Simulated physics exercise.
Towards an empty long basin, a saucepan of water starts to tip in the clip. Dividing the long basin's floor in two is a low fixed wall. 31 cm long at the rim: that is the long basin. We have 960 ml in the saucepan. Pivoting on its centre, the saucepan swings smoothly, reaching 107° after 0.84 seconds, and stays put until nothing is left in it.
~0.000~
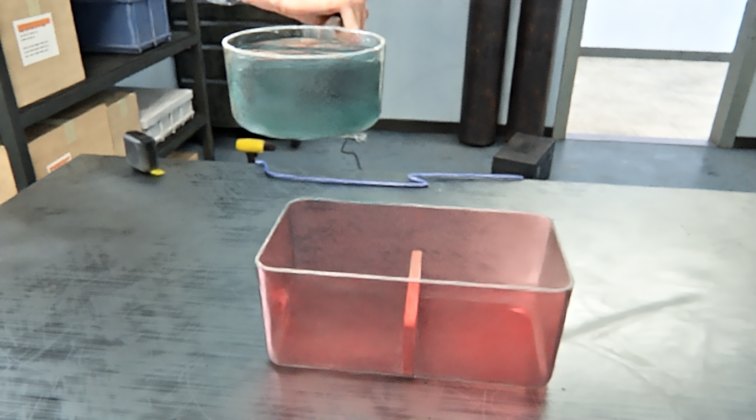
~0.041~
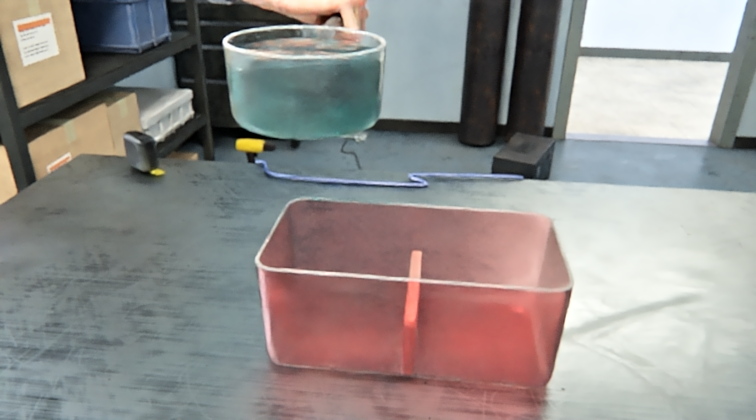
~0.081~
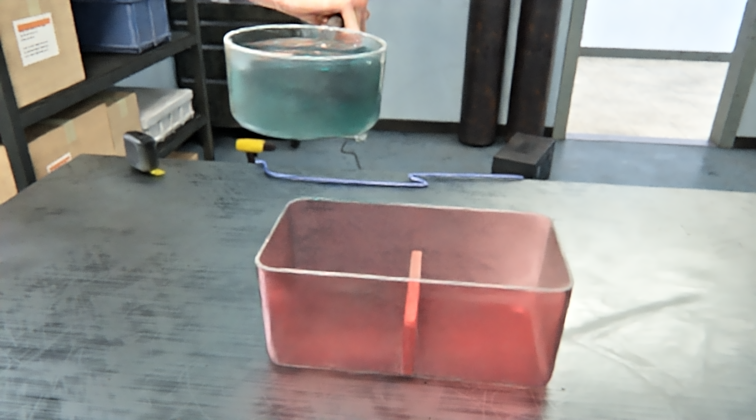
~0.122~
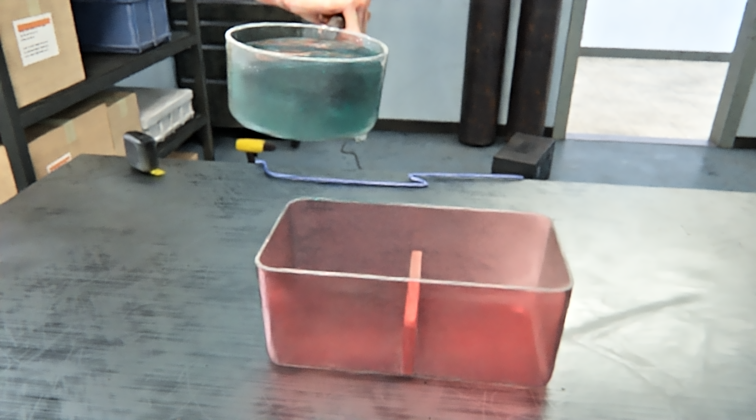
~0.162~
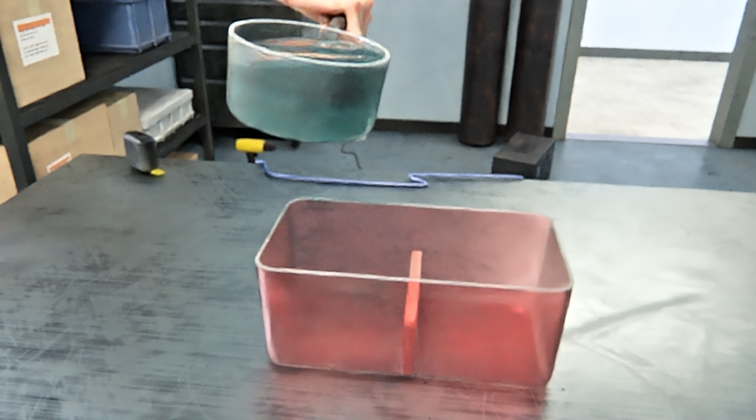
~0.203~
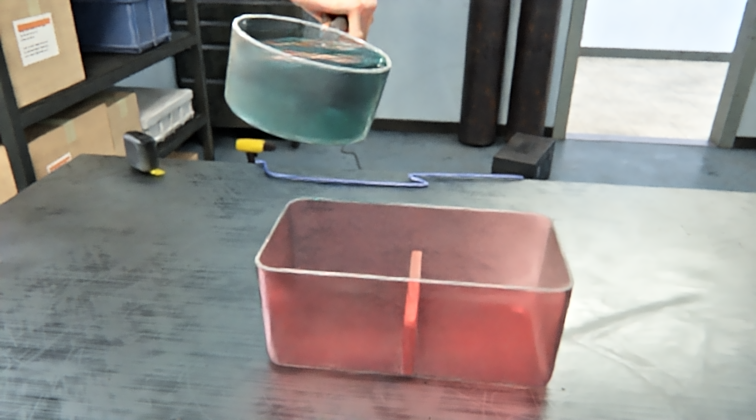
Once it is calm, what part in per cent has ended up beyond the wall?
About 73 per cent ends up there.
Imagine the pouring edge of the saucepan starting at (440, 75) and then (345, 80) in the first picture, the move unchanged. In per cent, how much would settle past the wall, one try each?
It comes to 95 per cent, and then 35 per cent.
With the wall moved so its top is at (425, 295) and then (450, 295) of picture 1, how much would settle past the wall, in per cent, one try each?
In turn about 65 and 35 per cent.
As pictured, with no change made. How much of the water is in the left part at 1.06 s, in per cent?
I'd put it at close to 26 %.
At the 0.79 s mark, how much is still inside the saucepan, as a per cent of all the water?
7 %.
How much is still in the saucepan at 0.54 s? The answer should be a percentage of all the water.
Still held: Roughly 46 % of the total.
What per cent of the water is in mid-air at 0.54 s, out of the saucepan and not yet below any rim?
Near 42 per cent of it all.
Then, 0.54 s in, the tilt is 77° and 45 per cent is still to pour, 1 is left of the wall and 11 right of it.
Then, 0.79 s in, the tilt is 106° and 7 per cent is still to pour, 12 is left of the wall and 72 right of it.
Then, 1.06 s in, the tilt is 107° and 0 per cent is still to pour, 26 is left of the wall and 72 right of it.
Then, 1.34 s in, the tilt is 107° and 0 per cent is still to pour, 27 is left of the wall and 73 right of it.
Finally, 27 per cent lies left of the wall, 73 right of it and 1 outside.
